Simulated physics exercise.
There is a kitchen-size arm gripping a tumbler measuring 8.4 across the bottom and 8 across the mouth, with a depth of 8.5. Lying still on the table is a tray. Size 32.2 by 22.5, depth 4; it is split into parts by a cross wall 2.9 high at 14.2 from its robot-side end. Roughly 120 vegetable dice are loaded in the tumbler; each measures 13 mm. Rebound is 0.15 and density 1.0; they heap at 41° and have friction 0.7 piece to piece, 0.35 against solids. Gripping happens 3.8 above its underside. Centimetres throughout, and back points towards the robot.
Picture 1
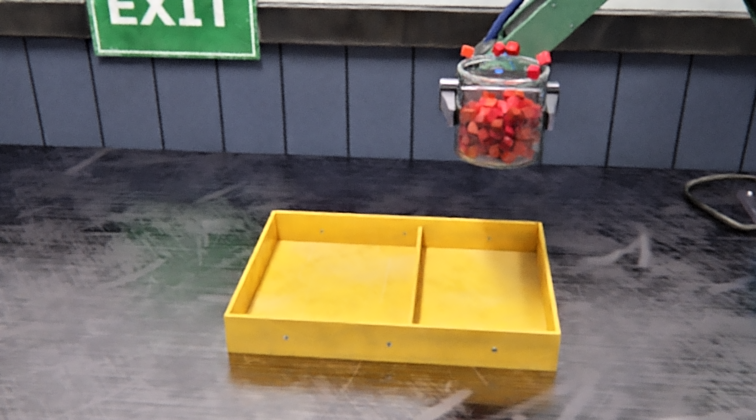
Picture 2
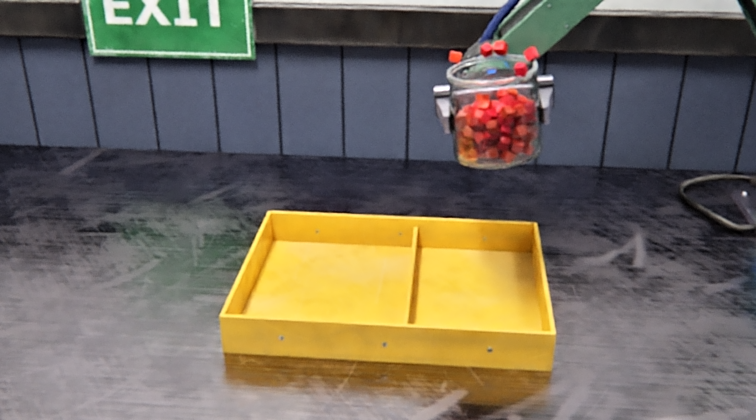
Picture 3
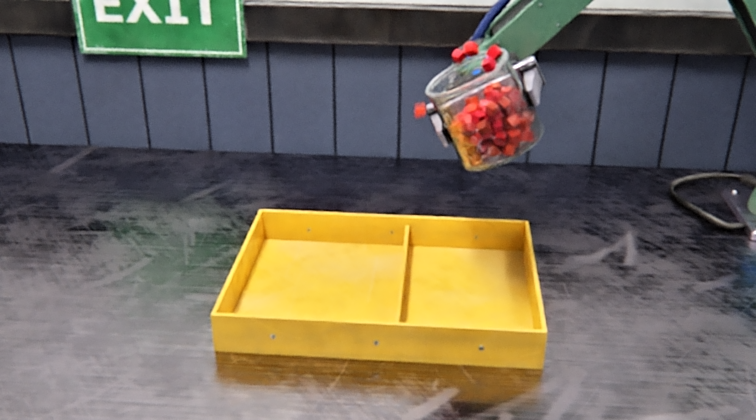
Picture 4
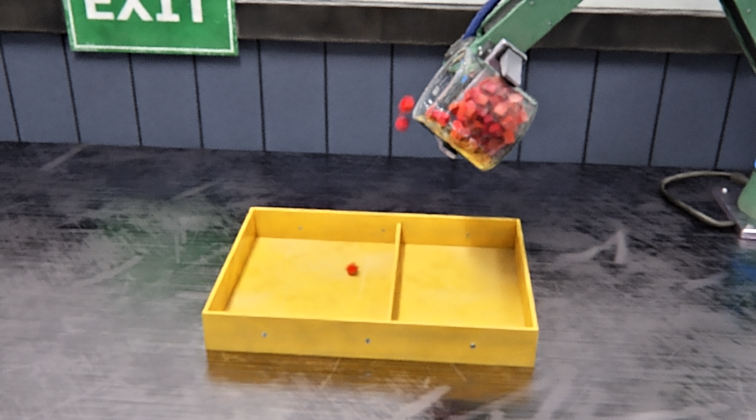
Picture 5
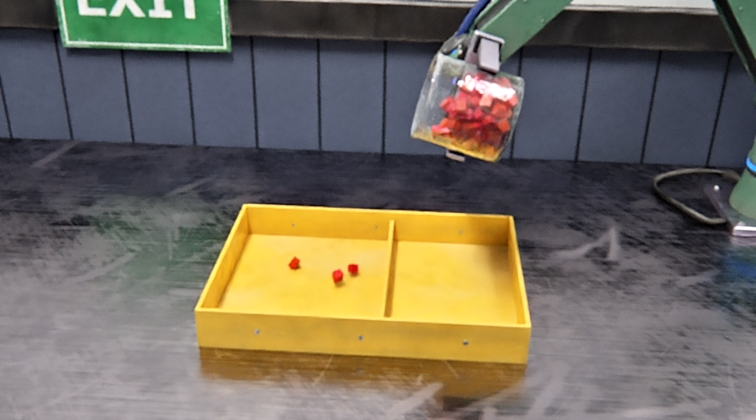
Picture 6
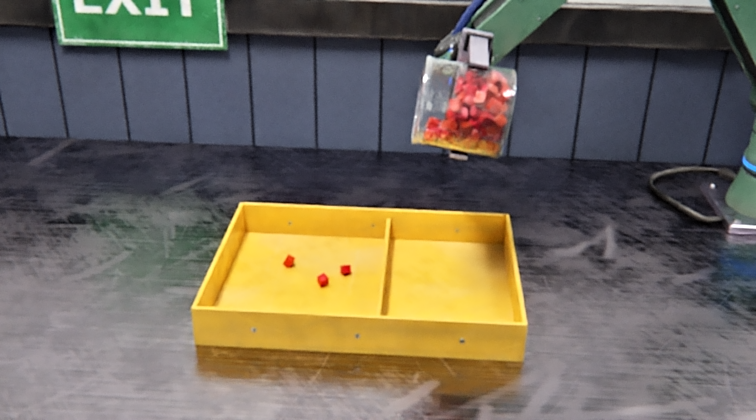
At the start, a green robot arm holds a clear tumbler heaped with small red cubes, upright above and behind a divided yellow tray. The arm tips the tumbler leftward until it lies nearly on its side, and three cubes drop into the tray's left part while the rest stay inside.
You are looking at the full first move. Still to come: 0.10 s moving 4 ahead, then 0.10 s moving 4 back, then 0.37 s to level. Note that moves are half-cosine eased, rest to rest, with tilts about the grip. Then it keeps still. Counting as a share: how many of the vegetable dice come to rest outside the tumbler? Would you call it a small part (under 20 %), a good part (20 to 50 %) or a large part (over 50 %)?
I'd call it a good part.
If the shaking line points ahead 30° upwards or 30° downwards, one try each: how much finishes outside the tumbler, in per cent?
I'd say close to 70 percent for the first and close to 10 percent for the second.
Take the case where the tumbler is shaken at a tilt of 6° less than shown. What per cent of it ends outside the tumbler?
Roughly 25 percent.
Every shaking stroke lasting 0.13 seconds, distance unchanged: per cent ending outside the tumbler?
I'd expect close to 25 per cent then.
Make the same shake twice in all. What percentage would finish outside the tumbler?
Near 60 per cent.
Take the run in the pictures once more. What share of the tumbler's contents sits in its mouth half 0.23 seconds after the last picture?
Some 70 percent is in that half.
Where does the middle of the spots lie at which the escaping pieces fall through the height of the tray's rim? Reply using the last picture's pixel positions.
Centre: Roughly (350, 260).
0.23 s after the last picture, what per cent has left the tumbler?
Share gone: Around 25 %.
Then, 0.23 s on, tilted 81° forward, highest piece 23 above the table; 88 in the tumbler, 3 in the far-side part, 29 in flight or on a rim.
Then, 0.46 s on, tilted 18° forward, highest piece 26 above the table; 71 in the tumbler, 45 in the far-side part, 4 in the robot-side part.
Then, 0.77 s on, level, highest piece 23 above the table; 71 in the tumbler, 45 in the far-side part, 4 in the robot-side part.
Then, 1.82 s on, level, highest piece 23 above the table; 71 in the tumbler, 45 in the far-side part, 4 in the robot-side part.
In the end, 71 in the tumbler, 45 in the far-side part, 4 in the robot-side part. That is 41 % outside the tumbler.
